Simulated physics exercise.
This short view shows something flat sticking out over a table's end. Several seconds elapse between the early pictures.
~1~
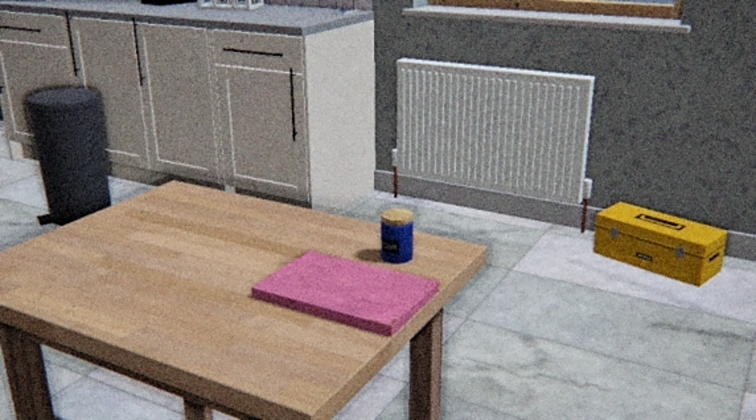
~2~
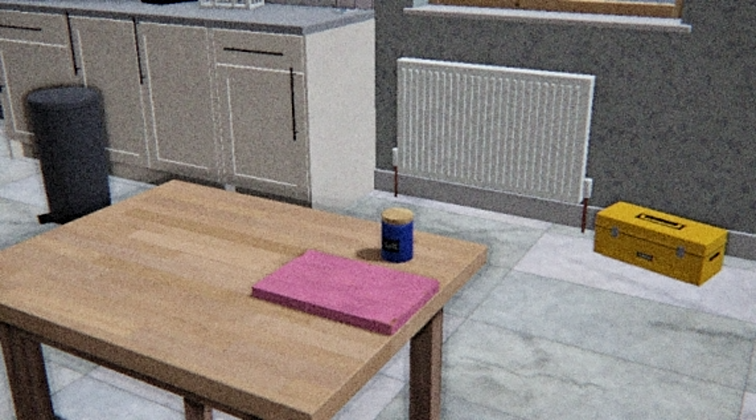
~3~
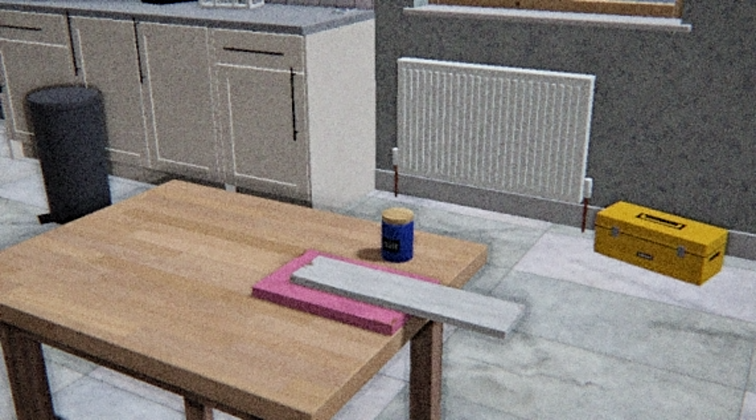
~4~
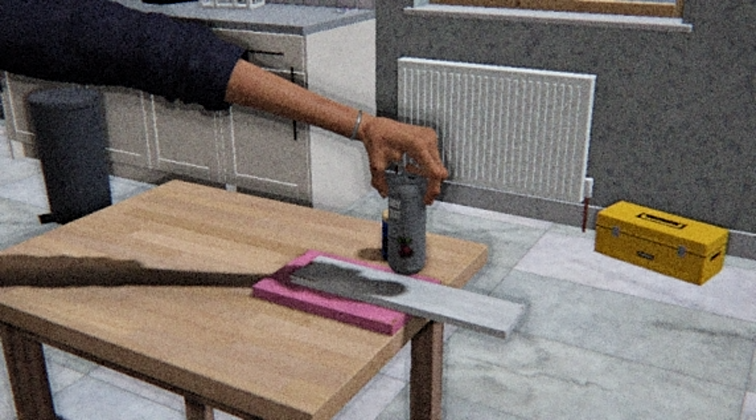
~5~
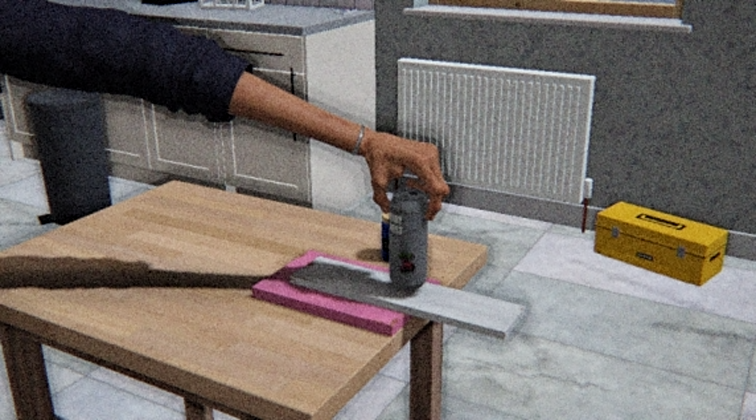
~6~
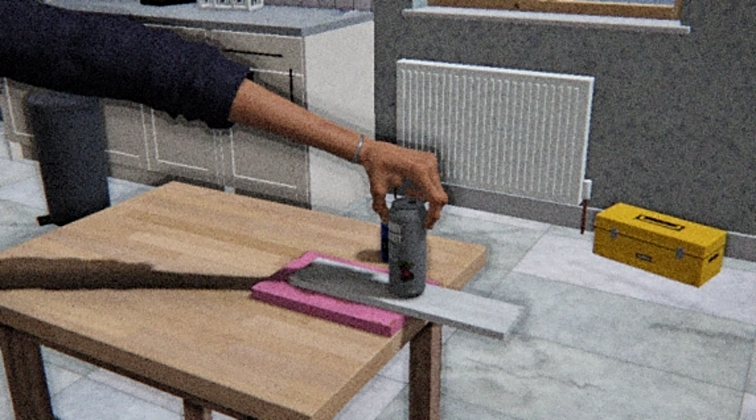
A white board appeared across the pink slab, sticking out past the table's edge near a blue jar, and then a hand reached in from the left and lowered a grey can onto it.
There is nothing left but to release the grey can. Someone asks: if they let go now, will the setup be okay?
Most likely it will stay where it is.
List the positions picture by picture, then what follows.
In the first frame, the last thing is not in view yet; blue jar (397, 236).
In the second frame, the last thing is not in view yet.
In the third frame, the last thing is not in view yet; pink slab (347, 289).
In the fourth frame, still above its spot; grey can (407, 225).
In the fifth frame, still above its spot; grey can (409, 240); white board (403, 294).
In the sixth frame, in place under the hand; grey can (408, 249); pink slab (346, 290).
Then, 0.60 s later than the last frame, things are still on the move.
Then, 1.10 s later than the last frame, as before.
When it is over, all 4 as before. End places, in pixels of the last picture, grey can near (408, 249). The board stays on the table.
